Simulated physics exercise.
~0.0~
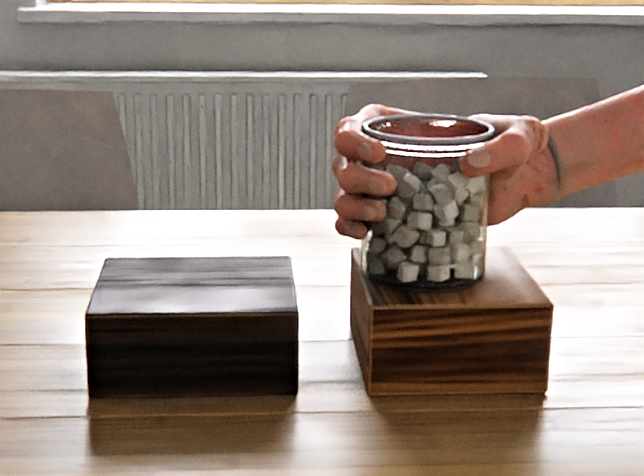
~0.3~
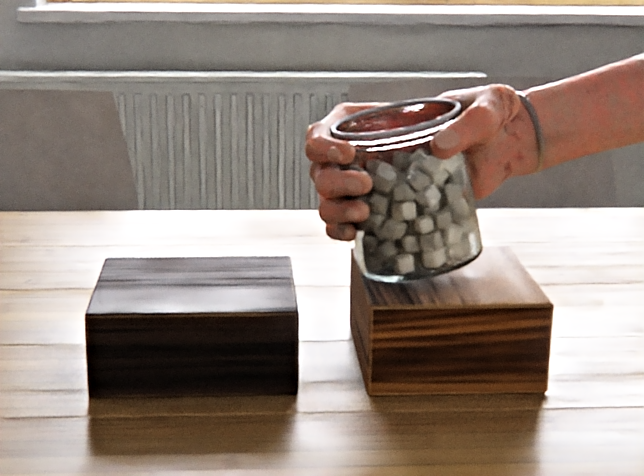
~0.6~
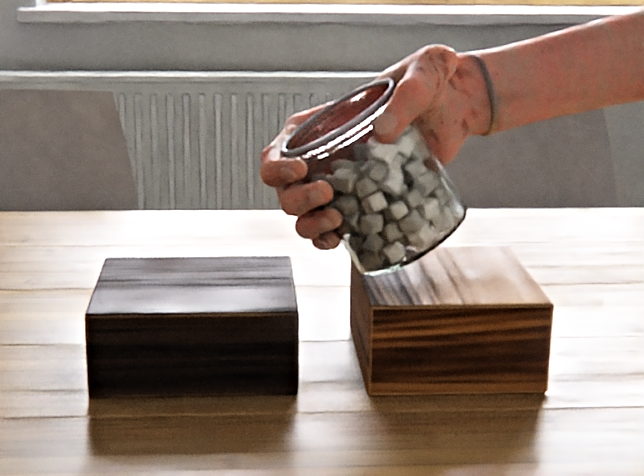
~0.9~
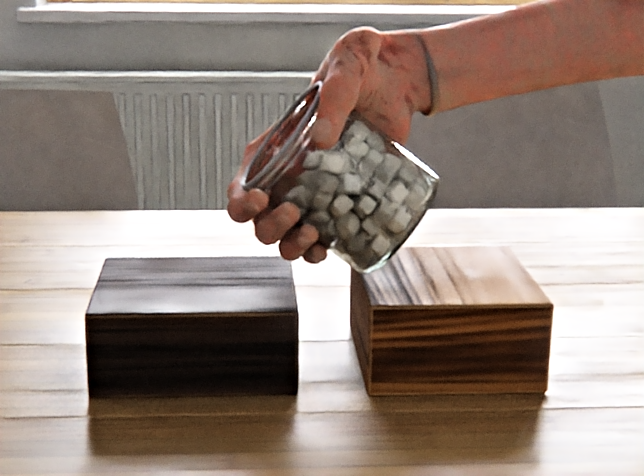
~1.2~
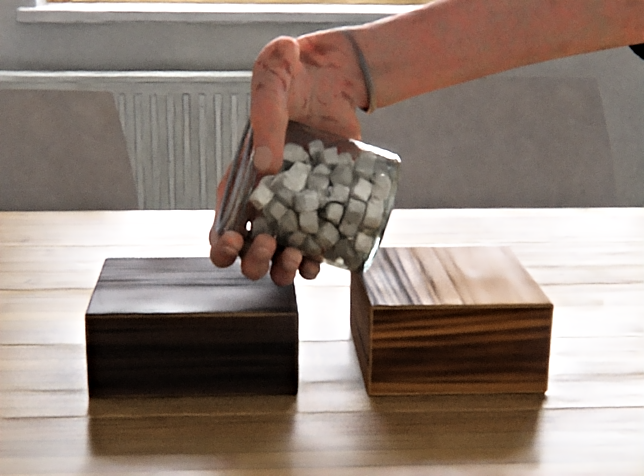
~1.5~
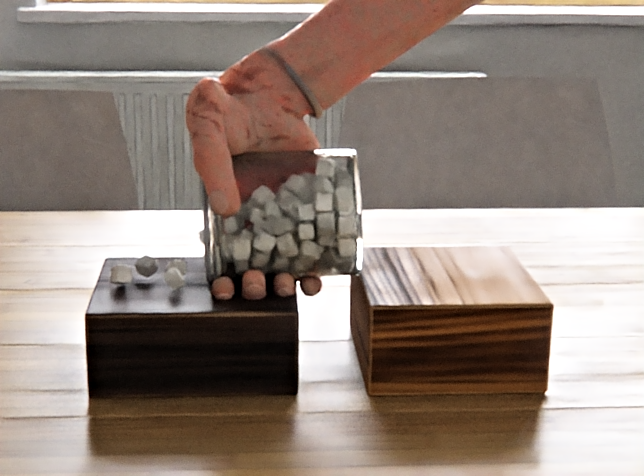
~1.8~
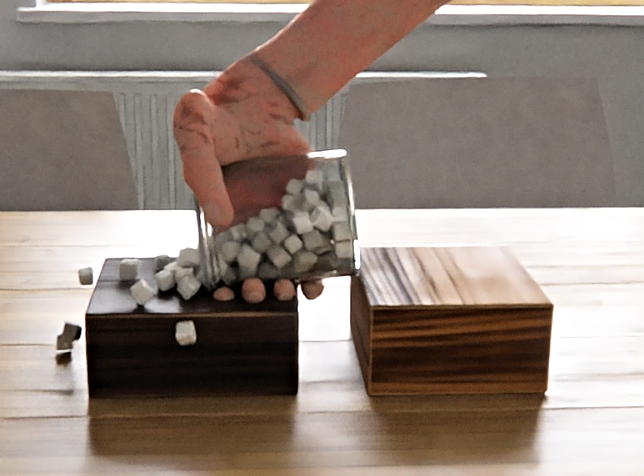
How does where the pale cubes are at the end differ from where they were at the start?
At the start they were all inside the upright jar on the right block. By the end they were further left and lower, with most still in the sideways jar and some spilled onto and off the darker left block.
